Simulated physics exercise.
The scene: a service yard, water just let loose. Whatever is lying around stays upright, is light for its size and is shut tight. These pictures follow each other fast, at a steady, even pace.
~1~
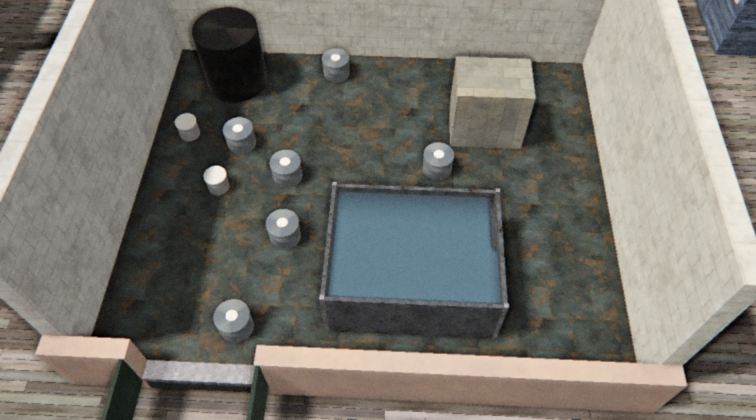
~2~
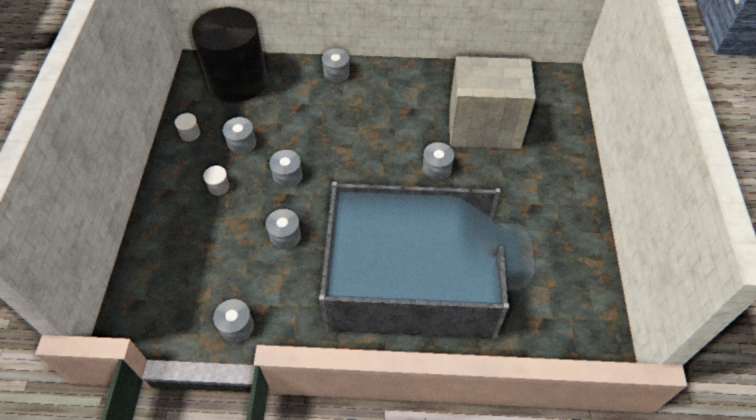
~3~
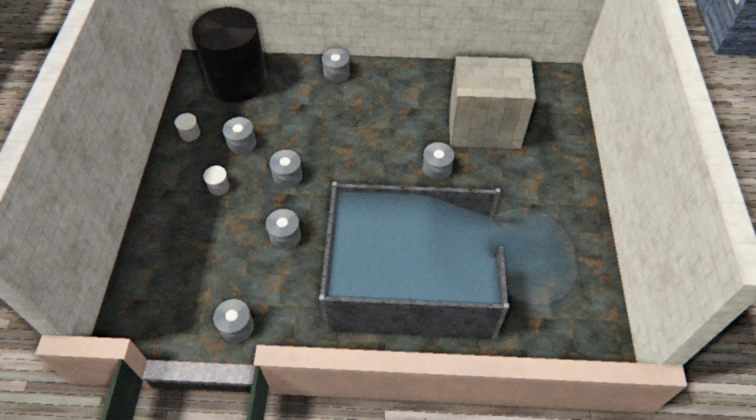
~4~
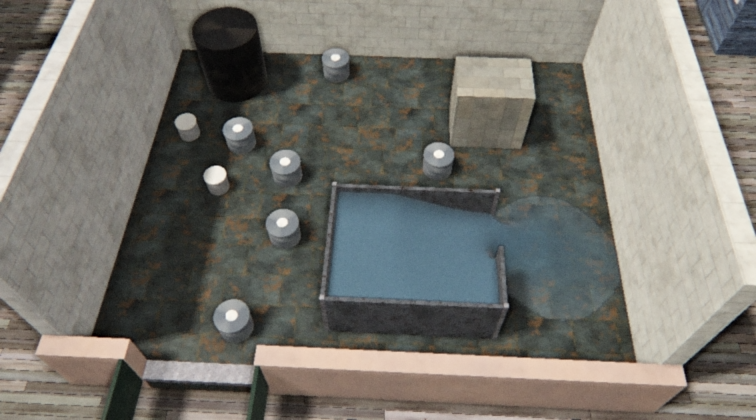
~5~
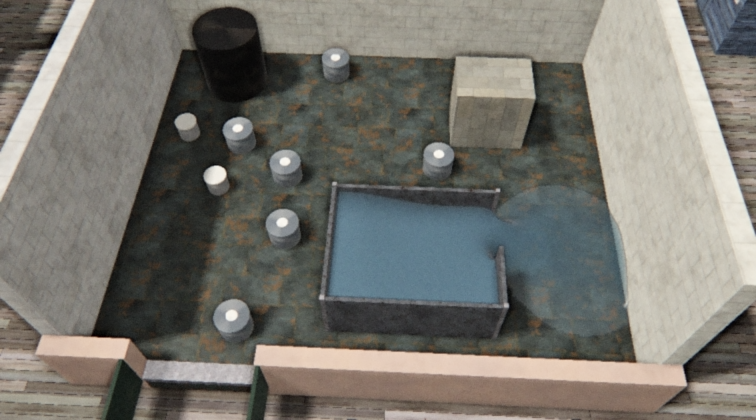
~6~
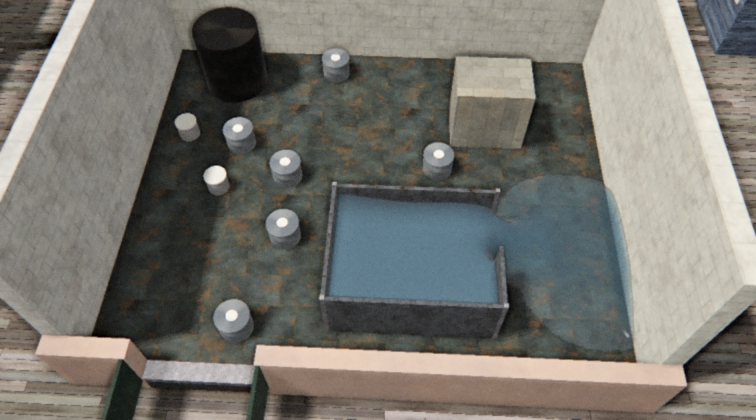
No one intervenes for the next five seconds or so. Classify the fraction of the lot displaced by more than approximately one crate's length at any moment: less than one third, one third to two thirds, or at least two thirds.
The fraction is less than one third.
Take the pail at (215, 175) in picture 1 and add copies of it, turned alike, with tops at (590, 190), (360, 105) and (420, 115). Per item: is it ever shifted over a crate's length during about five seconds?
In sequence: Knocked well away; knocked well away; hardly budges.
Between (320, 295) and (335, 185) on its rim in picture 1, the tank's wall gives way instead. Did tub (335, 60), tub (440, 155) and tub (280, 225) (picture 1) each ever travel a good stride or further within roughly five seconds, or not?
Object by object: Displaced that much, less than that, displaced that much.
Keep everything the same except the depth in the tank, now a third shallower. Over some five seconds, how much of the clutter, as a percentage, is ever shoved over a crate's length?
Estimate: Around 0 in a hundred.
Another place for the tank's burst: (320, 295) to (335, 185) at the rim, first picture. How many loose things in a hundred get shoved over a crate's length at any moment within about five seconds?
Estimate: Some 90 per cent.
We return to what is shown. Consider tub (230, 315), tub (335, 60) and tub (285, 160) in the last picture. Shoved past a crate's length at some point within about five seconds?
Here's how it goes one after another: Traveled a good way, traveled a good way and remained close.
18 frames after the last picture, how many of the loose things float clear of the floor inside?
I count 0.
A moment on, 0 of 8 are well off their spots; 0 afloat.
Next, 0 of 8 are well off their spots; 0 afloat.
Later, 0 of 8 are well off their spots; 0 afloat.
In the end, 2 of 8 are well off their spots, and 2 have been at some point; 1 afloat.
